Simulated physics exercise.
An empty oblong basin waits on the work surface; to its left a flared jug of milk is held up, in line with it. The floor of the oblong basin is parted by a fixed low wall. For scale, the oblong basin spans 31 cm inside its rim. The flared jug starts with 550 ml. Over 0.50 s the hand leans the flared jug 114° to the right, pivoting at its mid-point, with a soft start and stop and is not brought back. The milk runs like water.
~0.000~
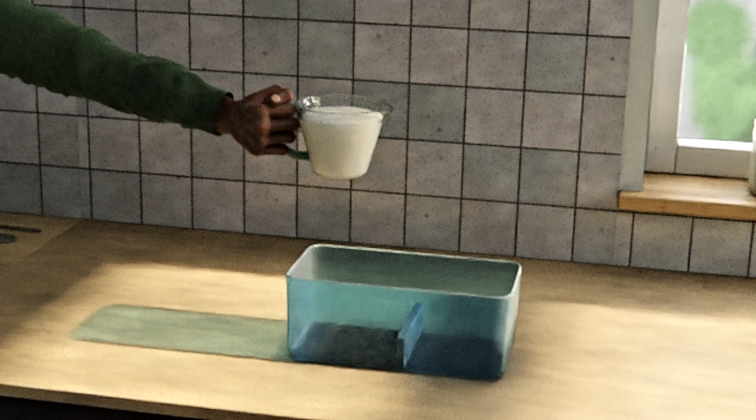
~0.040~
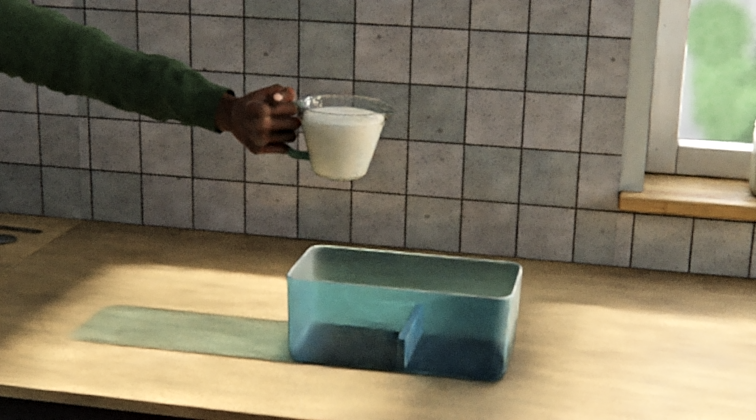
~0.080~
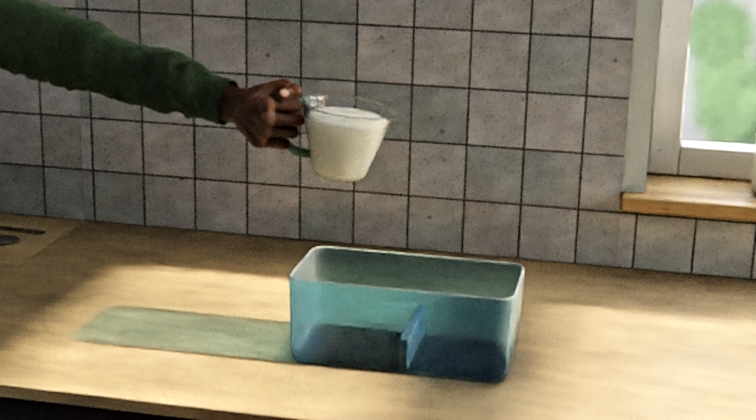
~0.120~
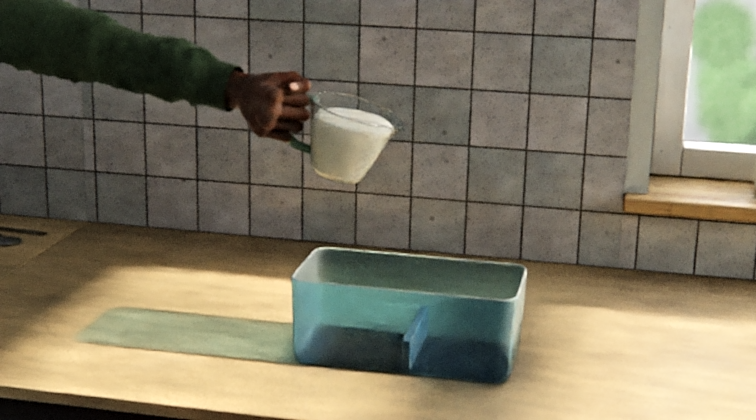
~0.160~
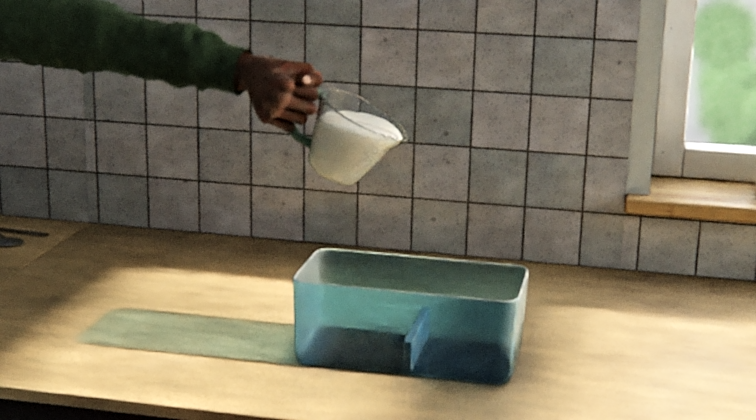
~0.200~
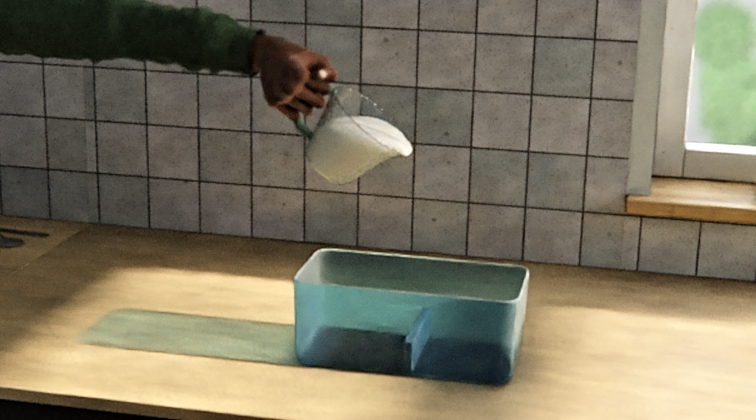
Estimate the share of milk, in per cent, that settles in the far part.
About 49 per cent.
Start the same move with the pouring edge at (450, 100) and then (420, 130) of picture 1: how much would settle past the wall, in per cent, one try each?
First 75, then 80 per cent.
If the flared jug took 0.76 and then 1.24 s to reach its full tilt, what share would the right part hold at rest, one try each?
In turn about 70 and 85 per cent.
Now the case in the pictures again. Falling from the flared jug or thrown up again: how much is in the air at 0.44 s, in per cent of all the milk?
Near 44 in a hundred.
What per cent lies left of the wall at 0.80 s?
Near 42 in a hundred.
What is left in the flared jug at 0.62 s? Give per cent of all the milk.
Near 0 in a hundred.
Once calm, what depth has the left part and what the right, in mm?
Left about 10 mm, right about 14 mm.
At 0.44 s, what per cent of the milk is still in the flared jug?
About 20 per cent.
Then, 0.44 s in, the tilt is 110° and 20 per cent is still to pour, 0 is left of the wall and 36 right of it.
Then, 0.62 s in, the tilt is 114° and 0 per cent is still to pour, 36 is left of the wall and 52 right of it.
Then, 0.80 s in, the tilt is 114° and 0 per cent is still to pour, 42 is left of the wall and 47 right of it.
Then, 1.00 s in, the tilt is 114° and 0 per cent is still to pour, 43 is left of the wall and 49 right of it.
Finally, 43 per cent lies left of the wall, 49 right of it and 8 outside.
